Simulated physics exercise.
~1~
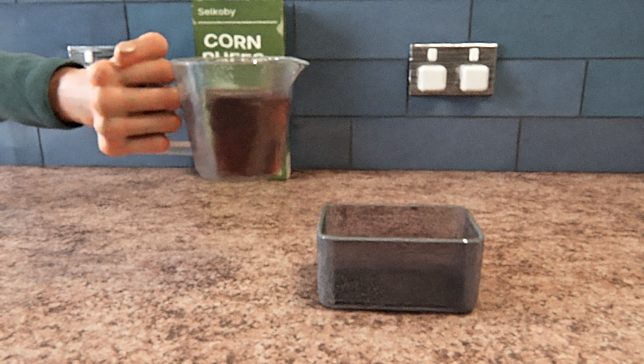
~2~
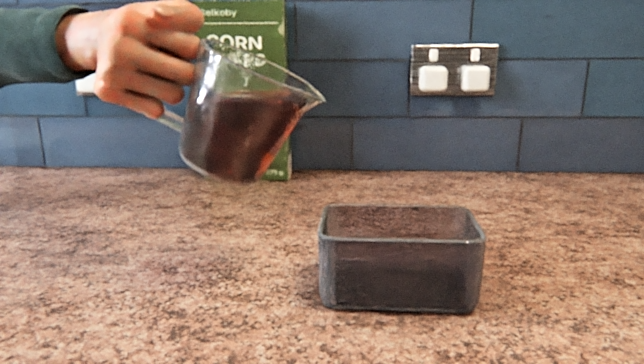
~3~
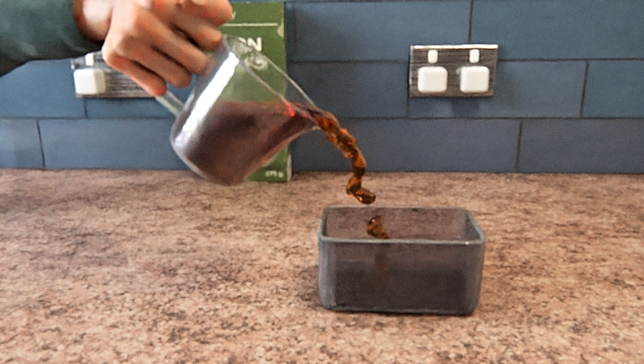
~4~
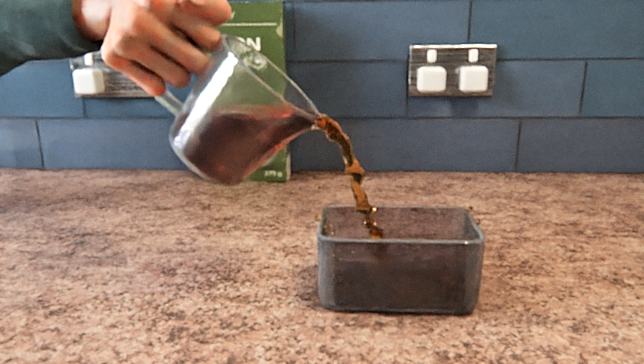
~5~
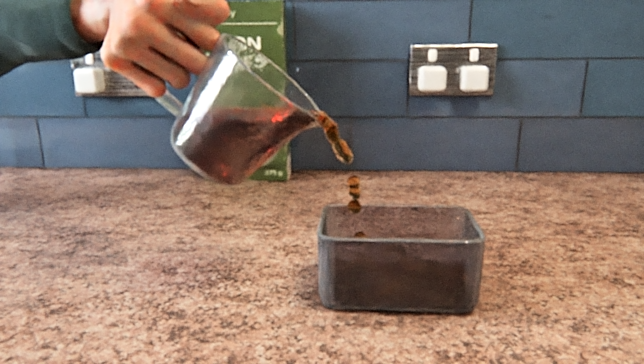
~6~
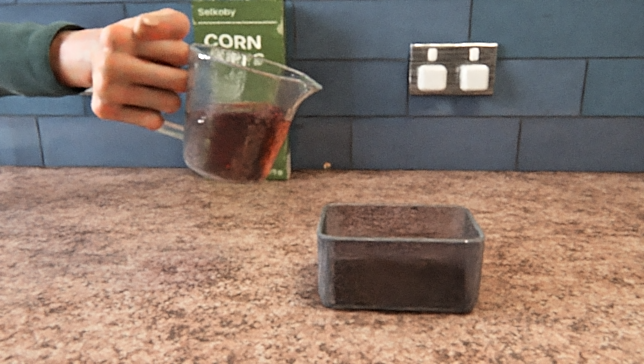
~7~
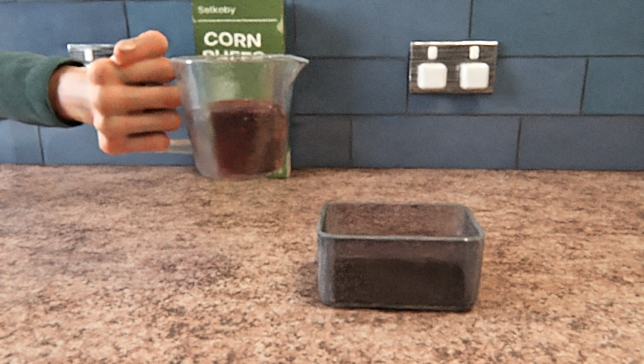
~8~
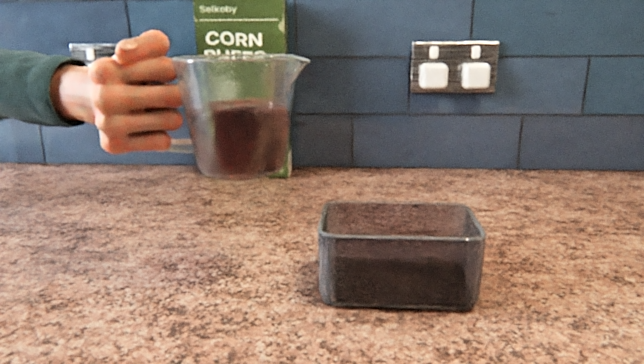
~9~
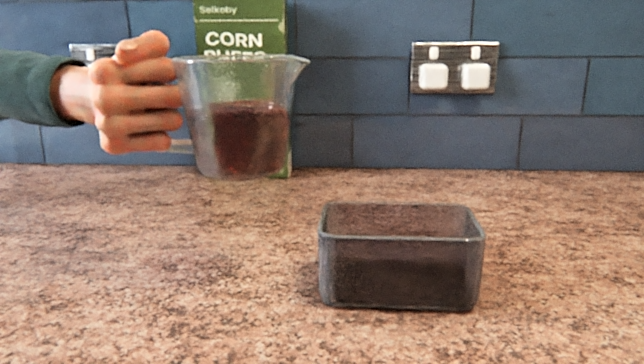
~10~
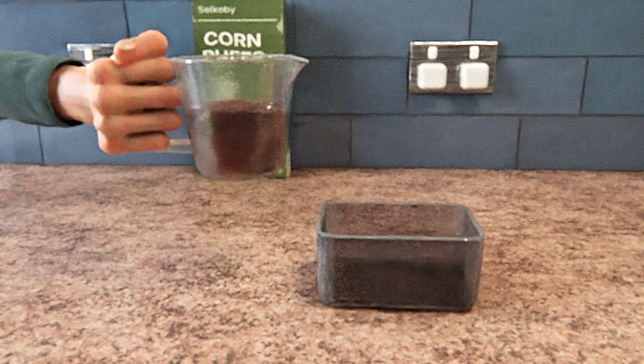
The clip opens on a hand in a dark green sleeve holding a clear measuring jug of dark reddish-brown tea at the left, above a speckled worktop with a rectangular see-through food box on it. The hand tips the jug to the right, towards the box. Tea runs from the spout in a twisting brown stream and falls into the box. The stream thins and breaks into drops as the hand begins to level the jug. The jug returns upright, still holding tea, and stays there beside the green corn puffs packet, with dark tea resting in the box.
